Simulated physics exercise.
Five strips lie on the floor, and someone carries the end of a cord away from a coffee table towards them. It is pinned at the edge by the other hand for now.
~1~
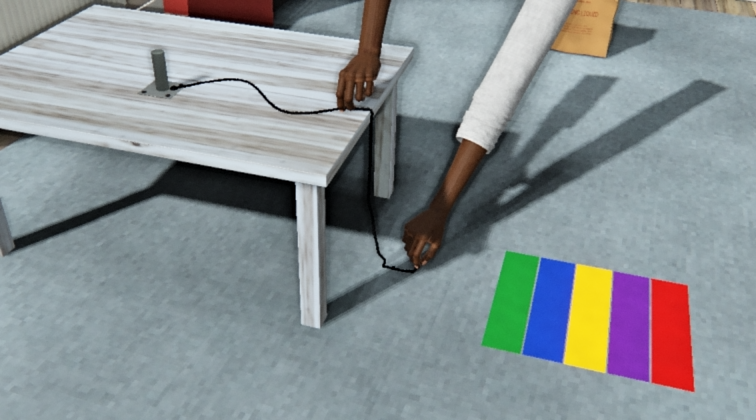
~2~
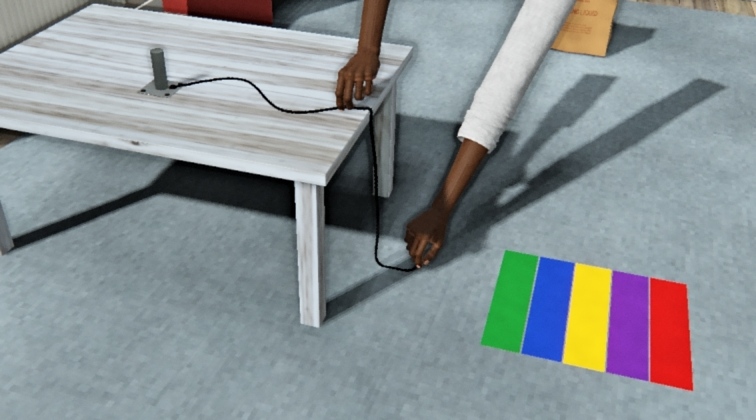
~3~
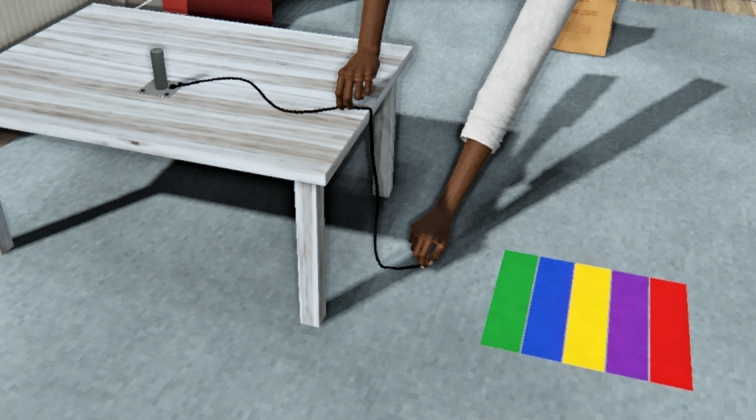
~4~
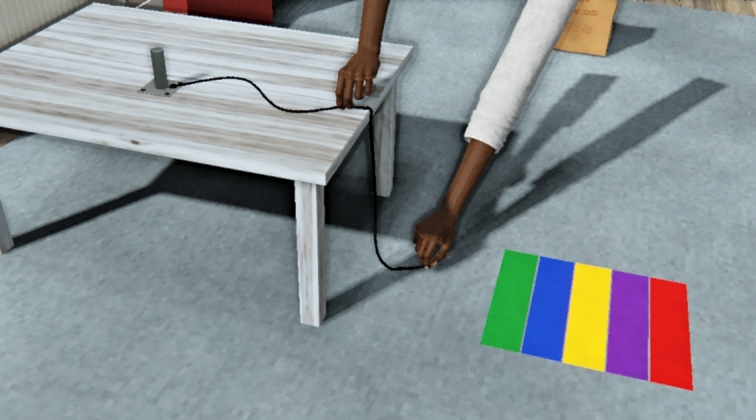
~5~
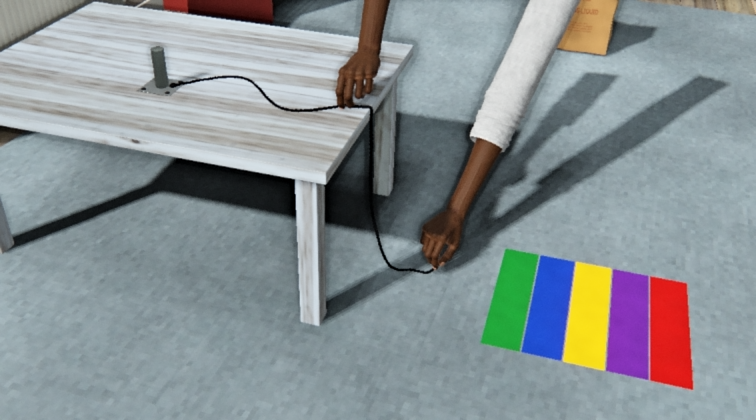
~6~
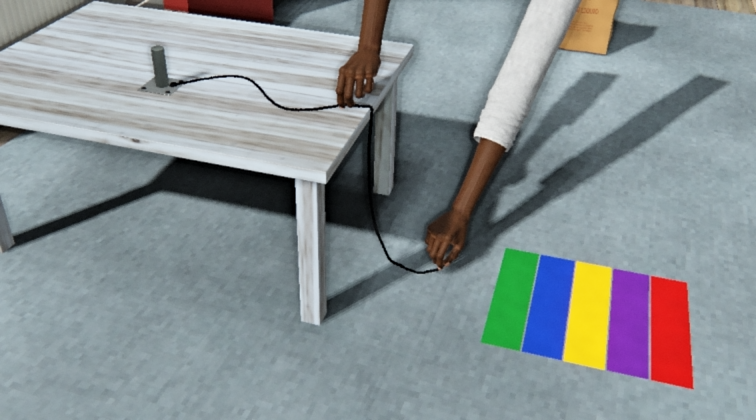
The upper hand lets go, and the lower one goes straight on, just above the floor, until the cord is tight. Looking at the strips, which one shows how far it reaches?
The yellow strip shows it.
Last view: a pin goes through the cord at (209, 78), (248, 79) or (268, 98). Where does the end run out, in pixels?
The three spots are (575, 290), (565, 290) and (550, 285), in that order.
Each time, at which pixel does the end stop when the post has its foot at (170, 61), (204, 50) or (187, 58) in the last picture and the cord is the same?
Try by try: (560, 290), (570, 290) and (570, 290).
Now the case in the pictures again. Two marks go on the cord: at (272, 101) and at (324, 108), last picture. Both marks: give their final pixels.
Around (306, 101); the other one around (367, 110).
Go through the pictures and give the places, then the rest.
The first picture shows end (420, 263); green (505, 330); blue (545, 339); yellow (587, 348); purple (629, 357); red (672, 366).
The second picture shows end (422, 263); cord through (208, 81) (261, 93) (313, 112) (372, 134) (377, 200) (377, 261).
The third picture shows end (426, 264).
The fourth picture shows end (431, 264); cord through (208, 80) (261, 93) (314, 111) (371, 134) (375, 199) (381, 261).
The fifth picture shows end (438, 264).
The sixth picture shows end (443, 265); cord through (208, 79) (262, 91) (314, 109) (370, 132) (370, 197) (389, 259).
Soon after, end near (518, 280); over green.
Then, end near (562, 289); over blue.
At full stretch, end near (590, 294); over yellow. It gets as far as the yellow strip.
